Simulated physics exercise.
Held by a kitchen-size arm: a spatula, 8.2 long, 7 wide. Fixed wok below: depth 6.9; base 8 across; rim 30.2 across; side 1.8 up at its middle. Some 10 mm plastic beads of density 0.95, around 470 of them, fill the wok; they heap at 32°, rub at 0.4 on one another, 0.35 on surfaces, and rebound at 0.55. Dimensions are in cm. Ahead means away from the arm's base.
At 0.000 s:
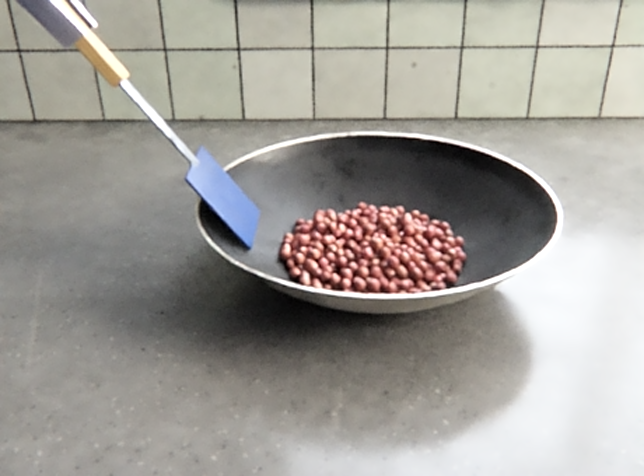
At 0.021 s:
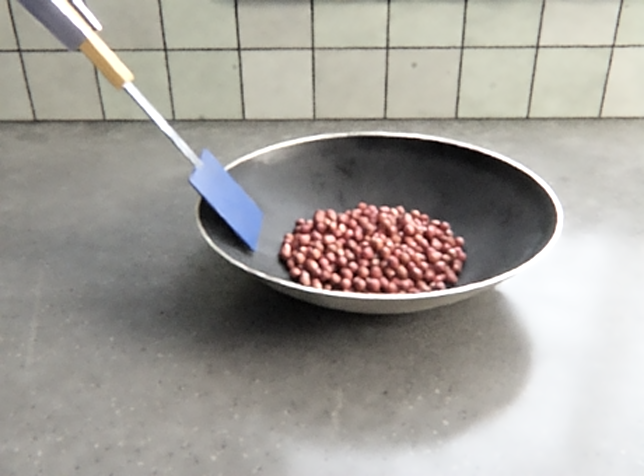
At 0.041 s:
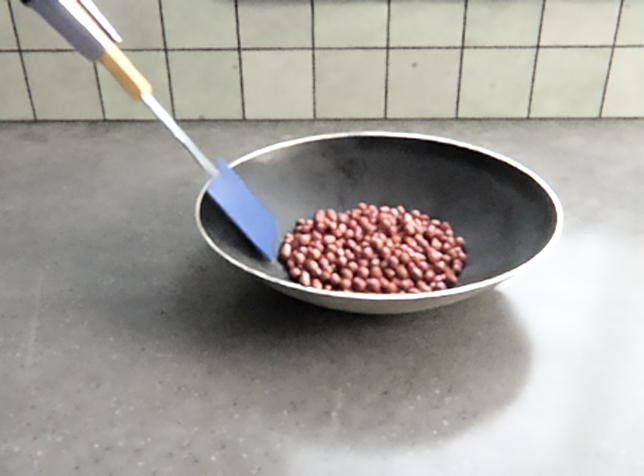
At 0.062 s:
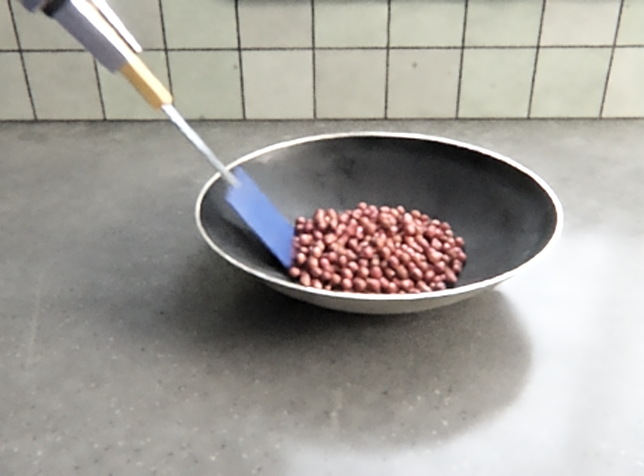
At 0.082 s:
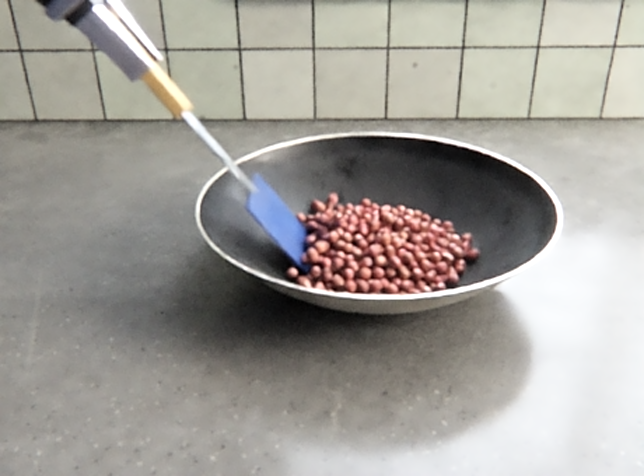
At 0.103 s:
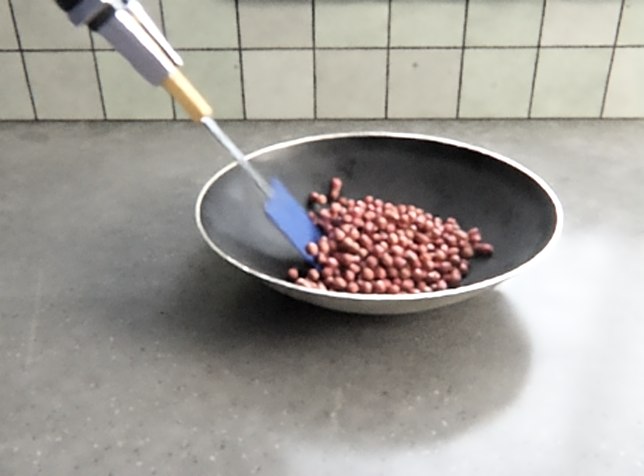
A mechanical arm reaches in from the upper left, holding a blue spatula with a yellow-banded metal handle over a grey countertop, seen from the front and slightly above. A dark wok with a pale rim sits before light green wall tiles, holding a heap of reddish-brown beans or nuts. The spatula slides down and rightward into the heap, pushing some pieces right and upward, while the camera stays still.
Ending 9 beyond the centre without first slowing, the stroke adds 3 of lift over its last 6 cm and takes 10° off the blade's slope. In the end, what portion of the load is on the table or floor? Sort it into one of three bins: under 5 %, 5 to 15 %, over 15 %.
Bin: 5 to 15 %.
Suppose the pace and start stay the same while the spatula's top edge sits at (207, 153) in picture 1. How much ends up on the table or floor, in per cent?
Roughly 10%.
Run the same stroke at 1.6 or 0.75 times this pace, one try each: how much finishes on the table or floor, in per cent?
Around 30 per cent and around 0 per cent.
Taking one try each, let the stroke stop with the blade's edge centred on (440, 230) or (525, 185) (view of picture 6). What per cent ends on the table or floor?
The two tries give near 0 and near 20 in a hundred.
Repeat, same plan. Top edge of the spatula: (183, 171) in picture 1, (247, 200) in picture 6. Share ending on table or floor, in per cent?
Some 5 percent ends up on the table or floor.
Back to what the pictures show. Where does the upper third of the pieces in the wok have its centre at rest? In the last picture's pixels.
It is centred near (465, 240).
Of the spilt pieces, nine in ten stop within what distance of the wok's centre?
Some 45 cm from the centre.
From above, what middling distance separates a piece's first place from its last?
Near 4 cm, measured level.
After 0.16 s, sloping 54°, highest piece 6 above the table; 471 in the wok.
After 0.23 s, sloping 50°, highest piece 6 above the table; 471 in the wok.
After 0.46 s, sloping 44°, highest piece 8 above the table; 434 in the wok, 20 on the table or floor, 17 on the blade or in flight.
After 1.51 s, sloping 44°, highest piece 6 above the table; 433 in the wok, 38 on the table or floor.
In the end, 433 in the wok, 38 on the table or floor. That is 8 % on the table or floor.
